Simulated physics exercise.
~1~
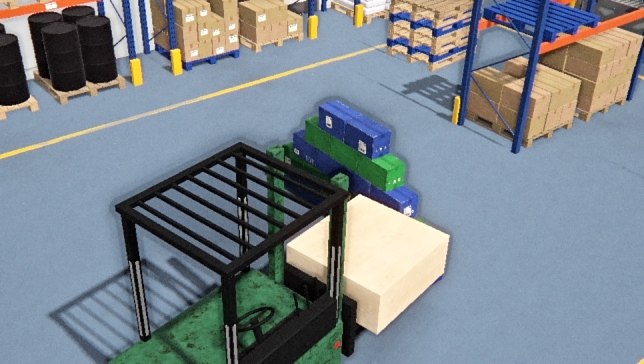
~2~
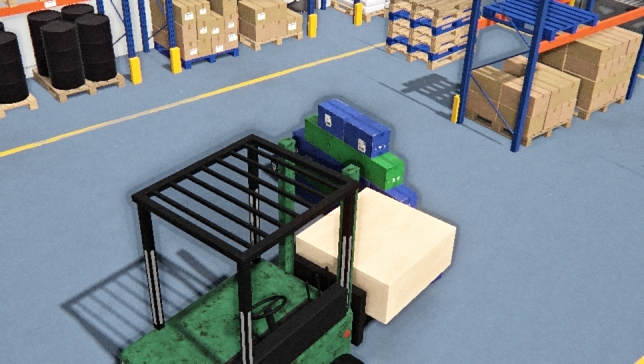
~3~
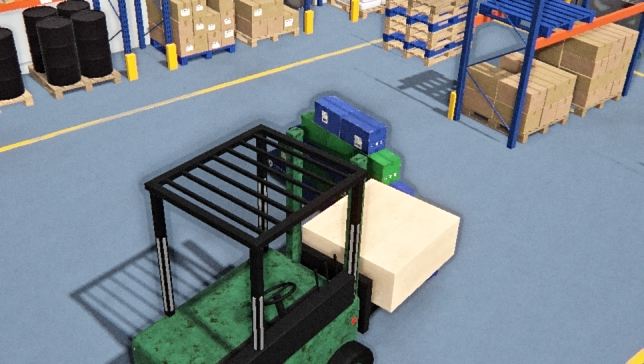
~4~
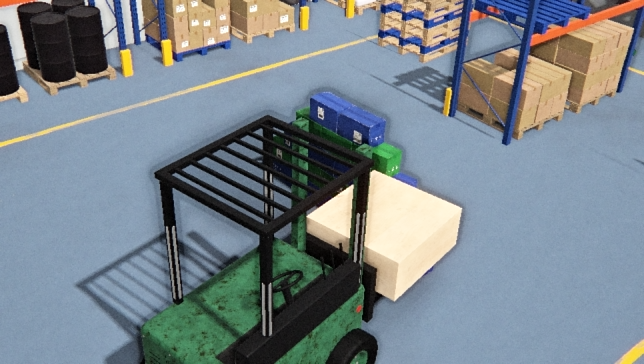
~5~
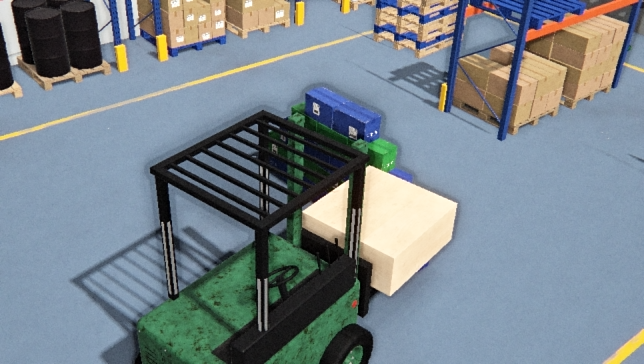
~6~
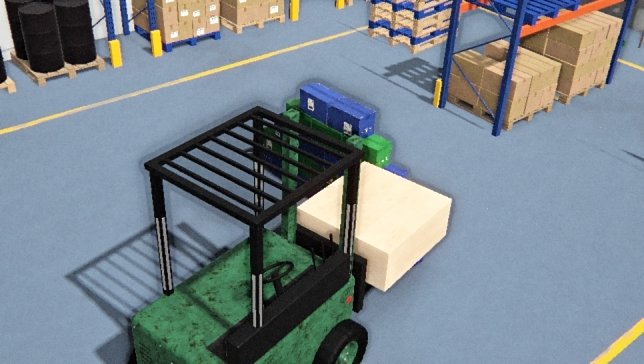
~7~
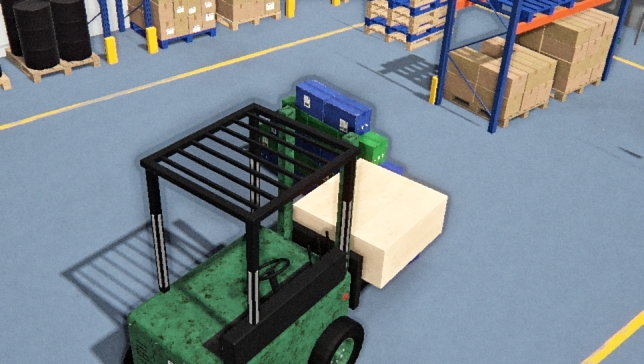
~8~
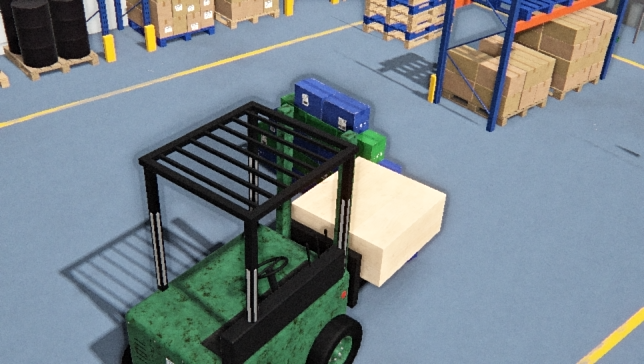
A green forklift with a black barred roof and a large pale crate on its front fills the lower middle of a blue-floored warehouse, seen from above and behind. Just beyond it stands a stepped stack of blue and green boxes, partly hidden by the truck, with black drums at upper left and brown cartons on pallets at upper right. The forklift edges forward, bringing the crate close against the stack. It then halts while the view drifts slightly right. At the end, the visible boxes still stand, with blue ones on top.
